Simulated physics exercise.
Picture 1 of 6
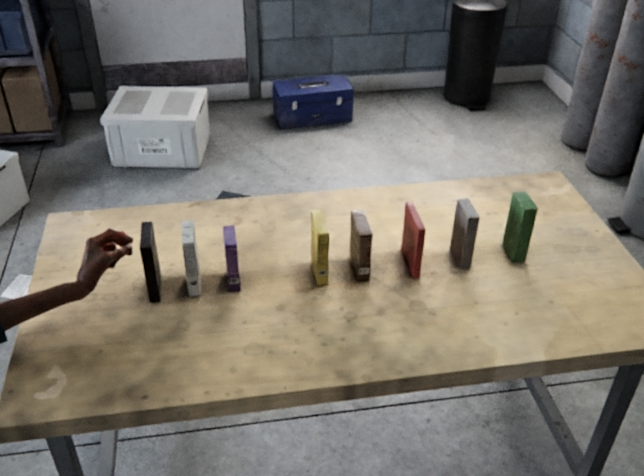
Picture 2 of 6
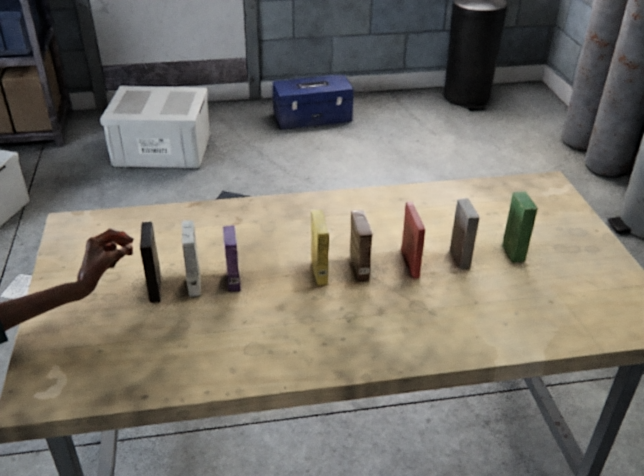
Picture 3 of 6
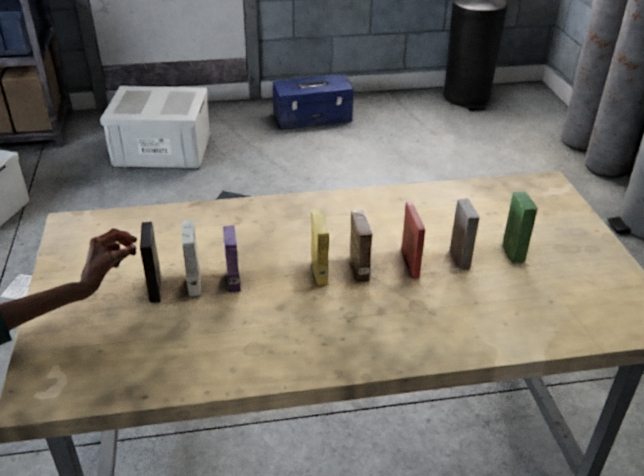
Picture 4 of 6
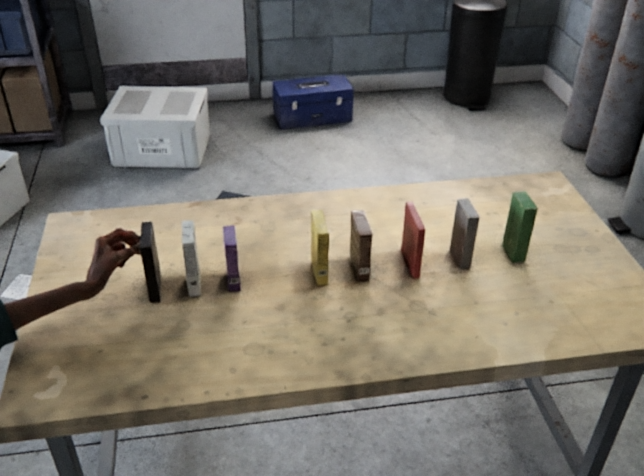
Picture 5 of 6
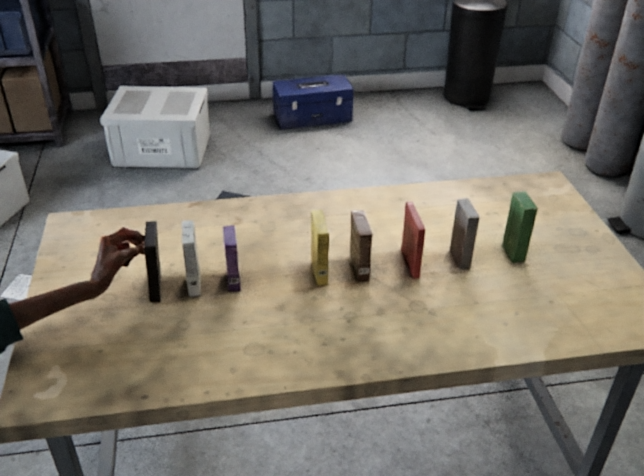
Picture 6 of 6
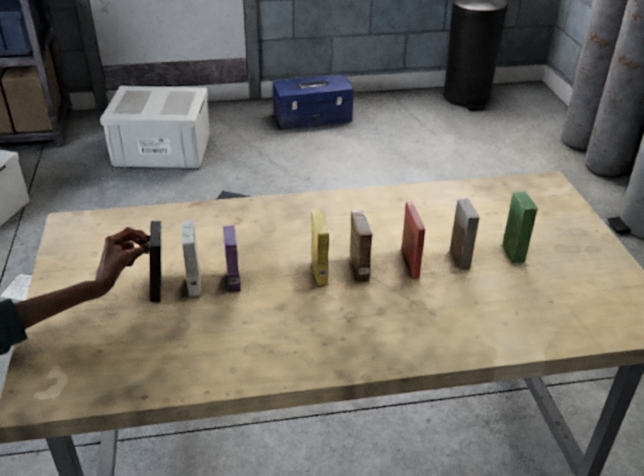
A hand reaching in from the left to a black board and tilting it slightly right, beside a row of coloured upright pieces.
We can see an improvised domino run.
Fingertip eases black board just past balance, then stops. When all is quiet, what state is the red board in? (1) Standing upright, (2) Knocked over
Standing upright.
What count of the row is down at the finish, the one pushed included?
Total: 3.
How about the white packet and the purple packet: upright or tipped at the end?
The white packet tumbles, while the purple packet tumbles.
Then, 0.40 s past the last view, black board 57° over; white packet rocked 33° from its first pose; purple packet rocked 17° from its first pose.
Then, 0.60 s past the last view, black board 77° over; white packet rocked 65° from its first pose; purple packet on its side.
Finally, down or leaning hard on the table, white packet and purple packet; the other 4 still in place. Final places as the last picture's camera would see them, red board near (413, 240).
